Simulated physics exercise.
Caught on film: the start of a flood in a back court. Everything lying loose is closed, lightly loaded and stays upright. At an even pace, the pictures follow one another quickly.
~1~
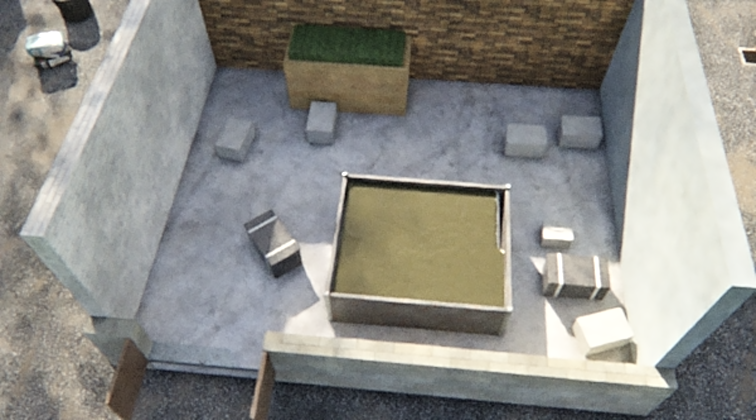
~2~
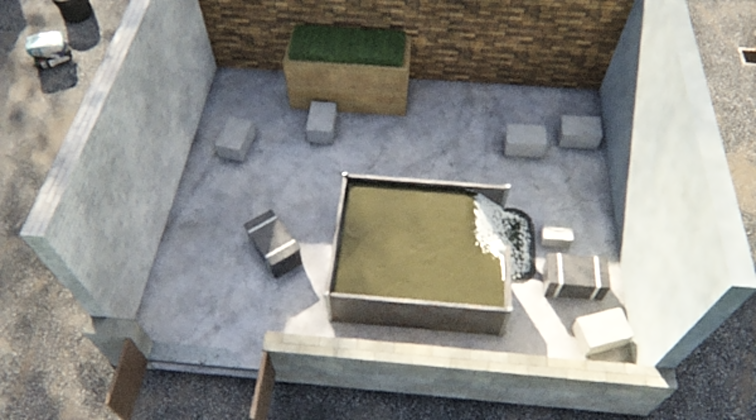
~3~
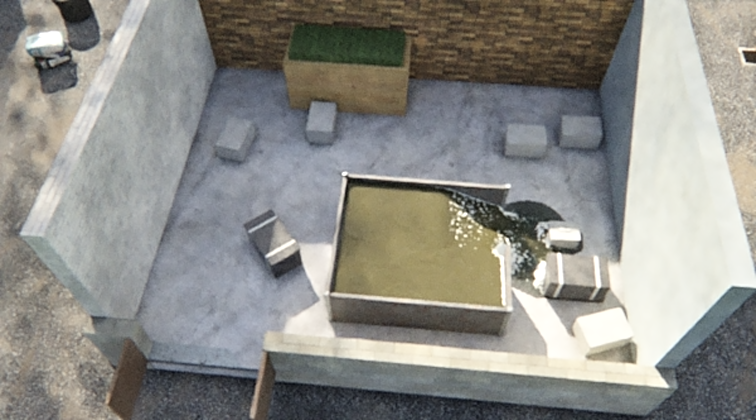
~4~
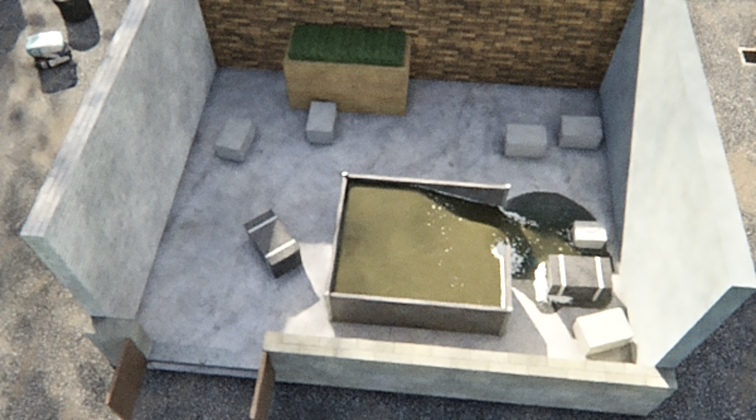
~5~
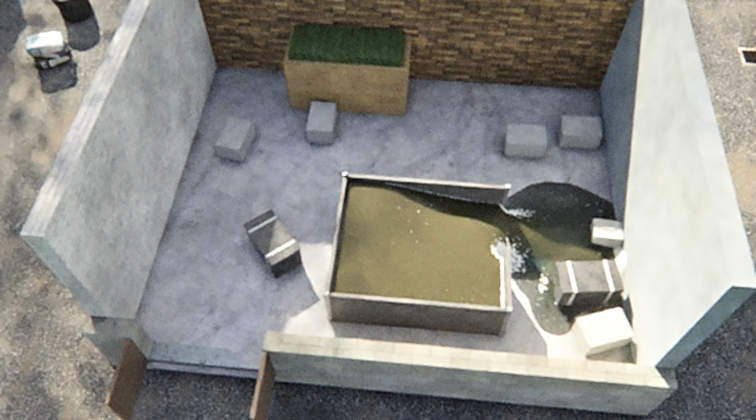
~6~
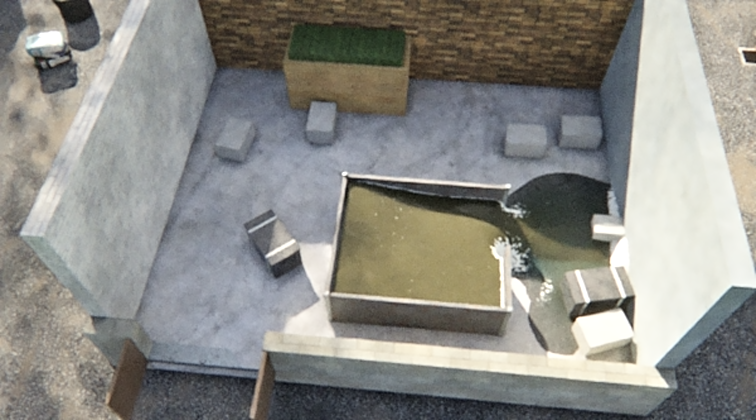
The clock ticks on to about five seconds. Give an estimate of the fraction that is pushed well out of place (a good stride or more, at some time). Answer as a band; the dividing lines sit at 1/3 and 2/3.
1/3 to 2/3.
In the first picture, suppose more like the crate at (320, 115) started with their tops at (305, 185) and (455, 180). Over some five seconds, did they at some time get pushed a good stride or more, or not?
Sequence: Scarcely shifts; scarcely shifts.
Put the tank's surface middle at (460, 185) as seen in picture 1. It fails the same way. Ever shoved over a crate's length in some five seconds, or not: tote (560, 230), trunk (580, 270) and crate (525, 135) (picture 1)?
The three, one by one: Short of that, past that mark and short of that.
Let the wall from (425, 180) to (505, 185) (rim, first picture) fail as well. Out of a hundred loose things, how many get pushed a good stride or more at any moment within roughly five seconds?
Near 60 in a hundred.
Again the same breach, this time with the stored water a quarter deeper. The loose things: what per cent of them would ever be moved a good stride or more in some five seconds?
50 % or so.
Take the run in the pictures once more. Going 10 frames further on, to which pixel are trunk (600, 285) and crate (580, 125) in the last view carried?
Estimated positions: (540, 312) and (544, 85), approximately.
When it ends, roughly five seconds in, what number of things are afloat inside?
My tally gives 3.
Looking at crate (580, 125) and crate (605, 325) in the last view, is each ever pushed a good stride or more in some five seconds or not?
Note - item one displaced that much, item two displaced that much.
A moment on, 1 of 8 are well off their spots; 1 afloat.
Next, 4 of 8 are well off their spots; 1 afloat.
Later, 3 of 8 are well off their spots; 3 afloat.
In the end, 4 of 8 are well off their spots, and 4 have been at some point; 3 afloat.
